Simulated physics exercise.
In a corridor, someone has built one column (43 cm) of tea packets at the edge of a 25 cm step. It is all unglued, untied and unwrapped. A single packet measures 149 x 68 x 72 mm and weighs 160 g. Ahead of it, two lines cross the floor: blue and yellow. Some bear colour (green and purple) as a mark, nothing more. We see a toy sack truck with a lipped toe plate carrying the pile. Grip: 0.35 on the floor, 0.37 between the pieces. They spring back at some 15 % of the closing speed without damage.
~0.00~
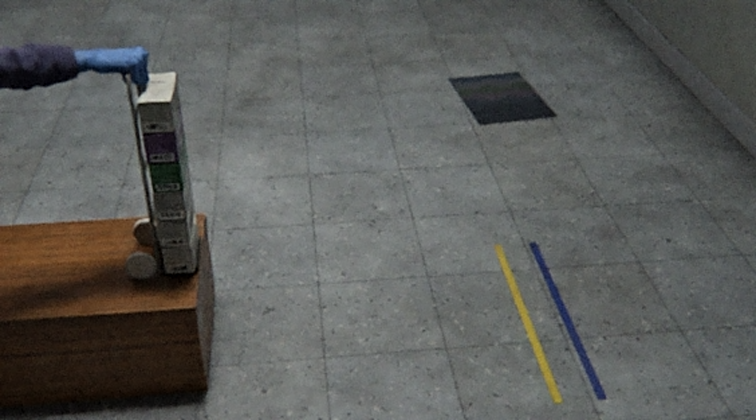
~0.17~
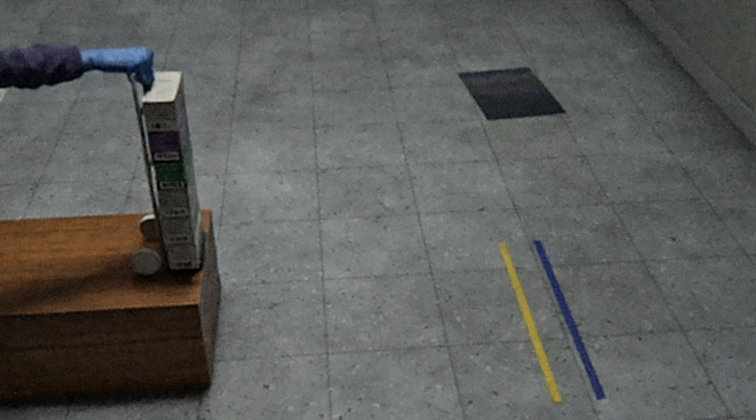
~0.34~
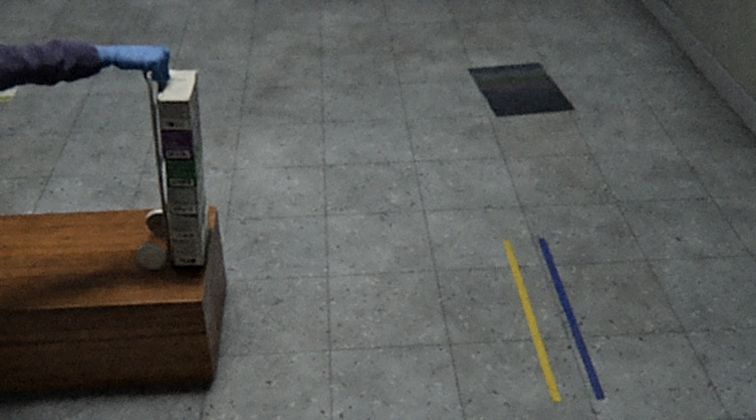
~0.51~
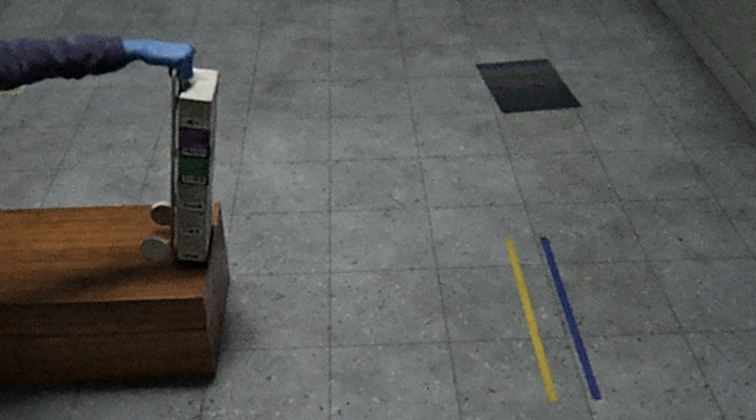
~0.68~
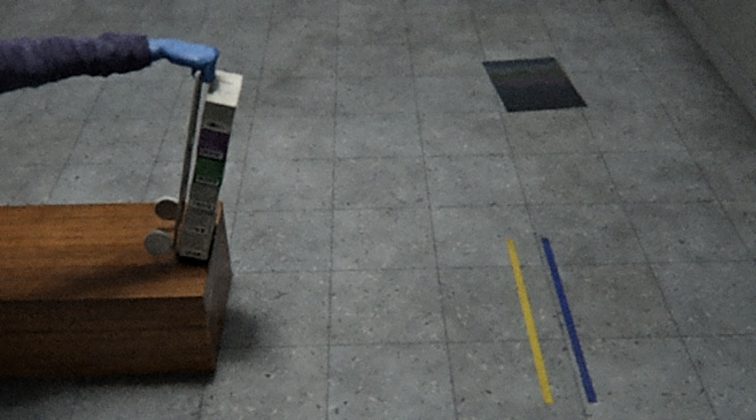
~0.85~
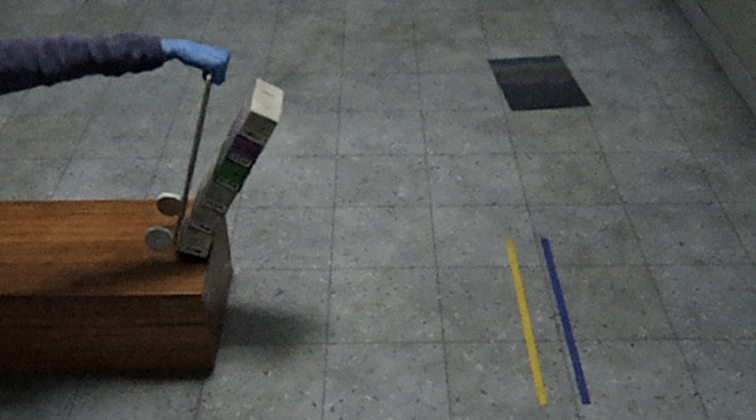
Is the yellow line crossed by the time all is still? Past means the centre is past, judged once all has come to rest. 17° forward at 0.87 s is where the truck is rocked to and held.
Short of the line.
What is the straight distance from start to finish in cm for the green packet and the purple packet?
Roughly green 58, purple 68.
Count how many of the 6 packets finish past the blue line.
Number past the line: 0.
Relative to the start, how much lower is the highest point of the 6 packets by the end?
I make it close to 34 cm.
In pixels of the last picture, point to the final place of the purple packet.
In the final picture its centre lies roughly at (358, 306).
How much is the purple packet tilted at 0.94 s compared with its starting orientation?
Around 50° from its start.
Around 0.94 s, none of the 6 packets past the yellow line, 6 disturbed; purple packet tipped 47°, 59 mm lower; green packet tipped 47°, 37 mm lower.
Around 1.06 s, none of the 6 packets past the yellow line, 6 disturbed; green packet on its side; purple packet on its side.
Finally (1.9 s), none of the 6 packets past the yellow line, 6 disturbed; purple packet on its side; green packet on its side. The farthest middle lies 37 cm short of that line. Seen by the last camera, middles, purple packet near (358, 306), green packet near (330, 308).
